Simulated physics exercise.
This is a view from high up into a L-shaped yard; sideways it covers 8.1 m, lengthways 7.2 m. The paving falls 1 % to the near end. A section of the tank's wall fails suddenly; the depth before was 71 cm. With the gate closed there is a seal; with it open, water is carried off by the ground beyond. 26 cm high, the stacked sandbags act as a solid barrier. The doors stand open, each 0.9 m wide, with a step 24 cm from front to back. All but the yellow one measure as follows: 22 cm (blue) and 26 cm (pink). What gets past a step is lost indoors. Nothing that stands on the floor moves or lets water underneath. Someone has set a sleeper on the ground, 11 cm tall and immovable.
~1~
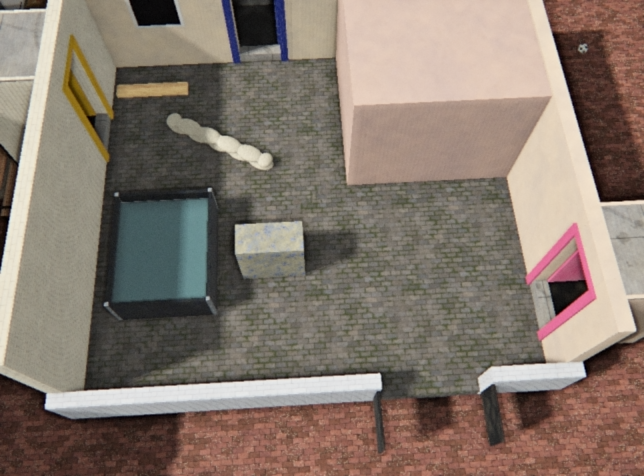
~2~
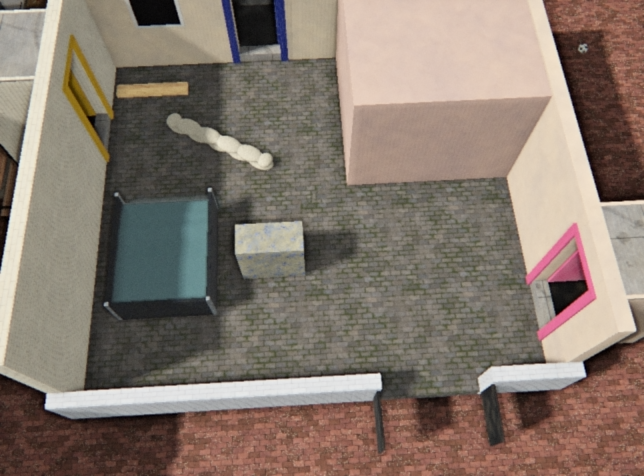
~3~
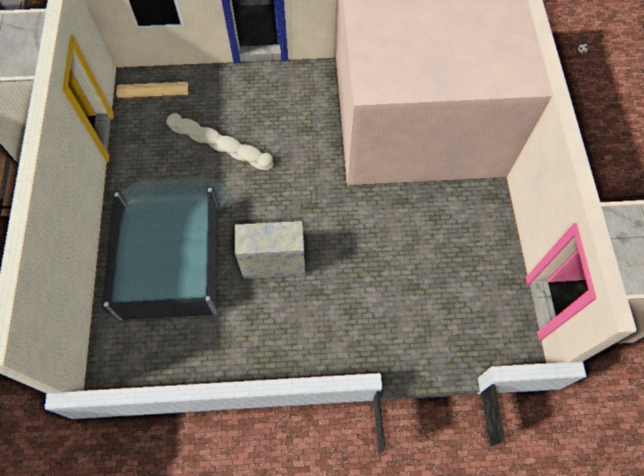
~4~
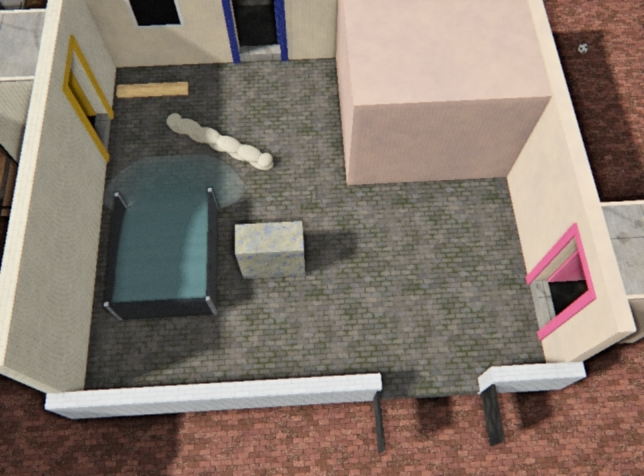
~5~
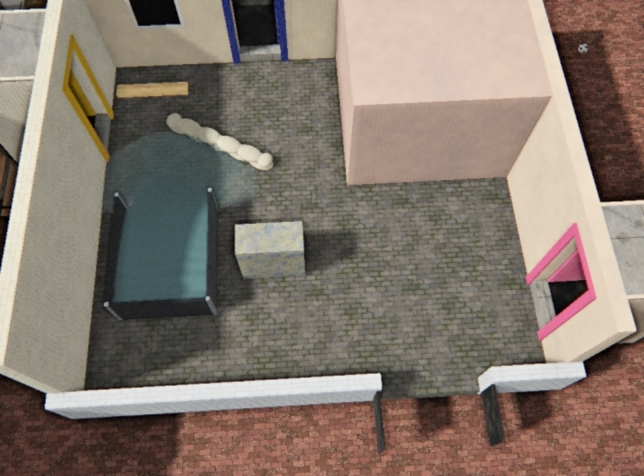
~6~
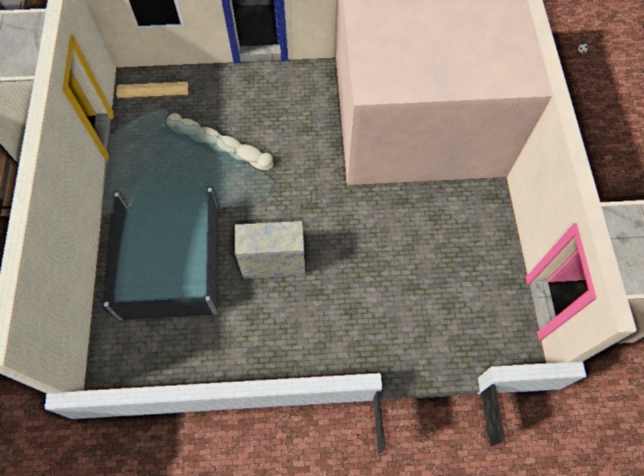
A tank of water stood still in a paved yard beside a pale block, then its far side gave way and water poured out, spreading across the paving around the stacked sandbags and toward the yellow door.
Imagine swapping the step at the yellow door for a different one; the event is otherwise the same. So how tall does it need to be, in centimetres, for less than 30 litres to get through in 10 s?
It would need to be around 24 cm tall.
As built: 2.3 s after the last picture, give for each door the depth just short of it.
Reading in centimetres: Yellow = 28, blue = 13, pink = 0.
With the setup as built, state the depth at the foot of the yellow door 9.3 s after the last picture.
Depth: Near 4.0 cm.
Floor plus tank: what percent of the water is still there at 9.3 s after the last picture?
About 90 %.
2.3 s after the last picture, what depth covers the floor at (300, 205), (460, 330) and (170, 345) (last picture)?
Approx. 4 / 0 / 0 cm.
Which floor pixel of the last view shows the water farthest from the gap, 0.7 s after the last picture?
(116, 73).
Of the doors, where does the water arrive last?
Door: Pink.
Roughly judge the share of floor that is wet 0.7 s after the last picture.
About 20 per cent.
Then, 0.7 s after the last picture water covers 20 % of the floor, deepest (40 cm) near (196, 146); 16 cm at the yellow door, 0 litres in over its 22 cm step.
Then, 2.3 s after the last picture water covers 35 % of the floor, deepest (35 cm) near (116, 73); 28 cm at the yellow door, 33 litres in over its 22 cm step.
Then, 9.3 s after the last picture water covers 90 % of the floor, deepest (10 cm) near (220, 392); 4 cm at the yellow door, 44 litres in over its 22 cm step.
At the yellow door as built, the water peaked near 33 cm, 1.7 s after the last picture.
With a step of 20 cm, 57 litres would have come in within the 10 s; with 27 cm, 18 litres. So under 30 litres takes about 24 cm.
